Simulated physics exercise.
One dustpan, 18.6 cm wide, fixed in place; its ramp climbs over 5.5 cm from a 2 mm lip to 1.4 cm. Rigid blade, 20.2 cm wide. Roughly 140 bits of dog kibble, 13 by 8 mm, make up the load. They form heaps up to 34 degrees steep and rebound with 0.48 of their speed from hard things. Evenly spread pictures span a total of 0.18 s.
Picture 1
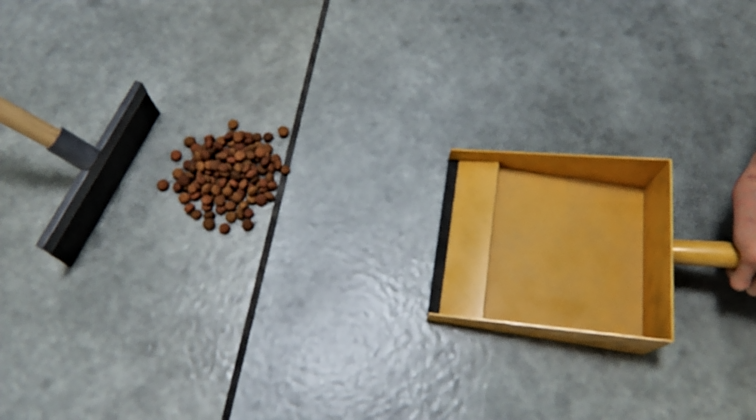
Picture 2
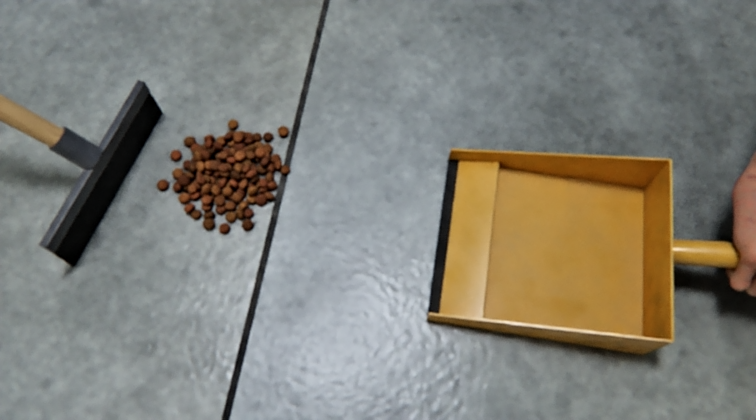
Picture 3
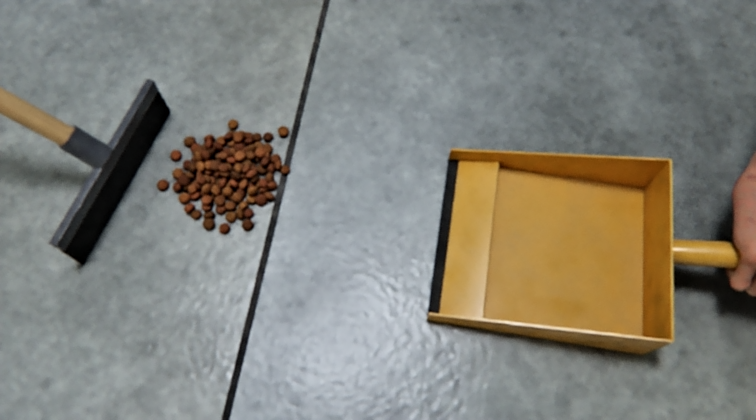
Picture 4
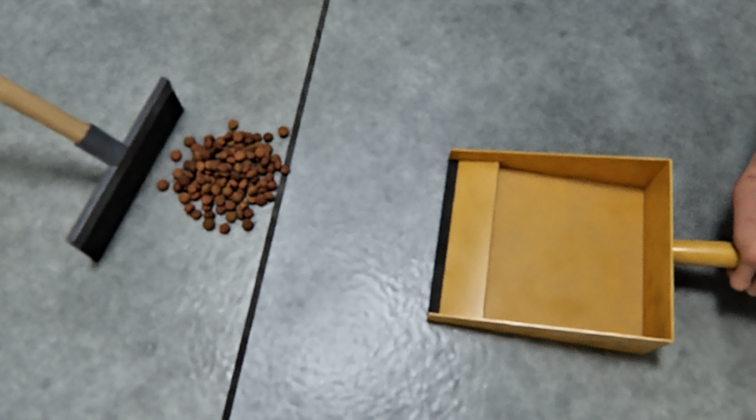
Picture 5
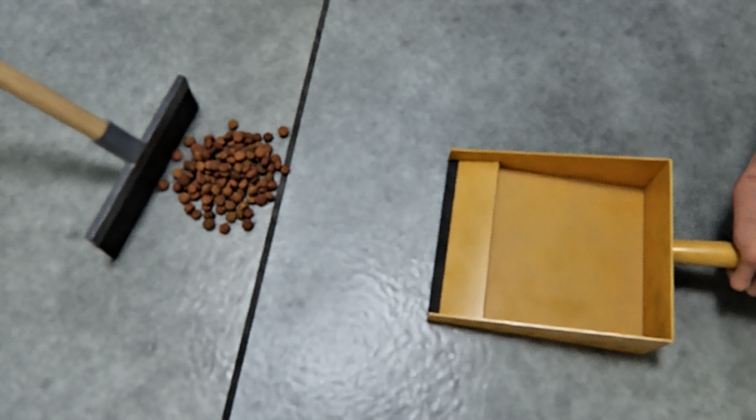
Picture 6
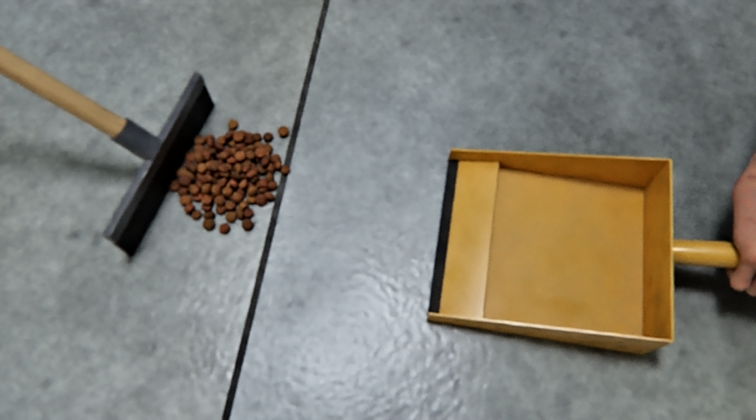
Hand holding a yellow dustpan still on a grey floor while a black broom slides right into a pile of brown kibble.
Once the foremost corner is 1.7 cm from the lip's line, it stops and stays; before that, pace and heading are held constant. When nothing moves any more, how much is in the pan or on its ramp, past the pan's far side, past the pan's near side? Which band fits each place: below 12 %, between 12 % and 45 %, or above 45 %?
Bands: Pan below 12 %; far side between 12 % and 45 %; near side below 12 %.
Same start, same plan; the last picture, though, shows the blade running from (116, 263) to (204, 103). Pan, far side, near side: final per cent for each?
Pan: 30, far side: 10, near side: 5.
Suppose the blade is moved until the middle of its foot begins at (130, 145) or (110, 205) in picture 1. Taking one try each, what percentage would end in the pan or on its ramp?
Close to 0 in a hundred, then close to 5 in a hundred.
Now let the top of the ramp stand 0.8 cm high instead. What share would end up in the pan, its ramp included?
In that case some 5 per cent.
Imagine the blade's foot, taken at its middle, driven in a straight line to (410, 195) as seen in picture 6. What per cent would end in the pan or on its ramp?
About 15 per cent.
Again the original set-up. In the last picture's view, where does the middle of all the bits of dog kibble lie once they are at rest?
Estimated resting centre: Around (428, 177).
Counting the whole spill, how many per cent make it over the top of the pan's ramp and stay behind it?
Close to 0 per cent.
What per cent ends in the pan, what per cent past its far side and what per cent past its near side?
The pan holds 5 per cent at the end, the far side 40 per cent and the near side 0 per cent.
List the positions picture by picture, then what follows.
The first frame shows blade from (47, 247) to (141, 90), moved 0.0 cm, 0 of the pieces shifted so far; middle of the pieces at (231, 169); pan at (559, 254).
The second frame shows blade from (50, 247) to (144, 90), moved 0.3 cm, 0 of the pieces shifted so far; middle of the pieces at (231, 169).
The third frame shows blade from (60, 245) to (152, 88), moved 1.3 cm, 0 of the pieces shifted so far; middle of the pieces at (231, 169).
The fourth frame shows blade from (76, 242) to (167, 86), moved 2.8 cm, 0 of the pieces shifted so far; middle of the pieces at (231, 169).
The fifth frame shows blade from (94, 239) to (183, 84), moved 4.6 cm, 0 of the pieces shifted so far; middle of the pieces at (231, 169).
The sixth frame shows blade from (112, 237) to (199, 81), moved 6.4 cm, 9 of the pieces shifted so far; middle of the pieces at (231, 170); pan at (559, 254).
Then, 0.27 s after the last picture, middle of the blade 17 cm from the lip; 0 % over the lip, far side 20 %, near side 0 %.
Then, 0.46 s after the last picture, middle of the blade 8 cm from the lip; 0 % over the lip, far side 30 %, near side 0 %.
Then, 0.76 s after the last picture, middle of the blade 4 cm from the lip; 5 % over the lip, far side 40 %, near side 0 %.
In the end, pan 5 %, far side 40 %, near side 0 %, in front of the lip or behind the blade 60 %.
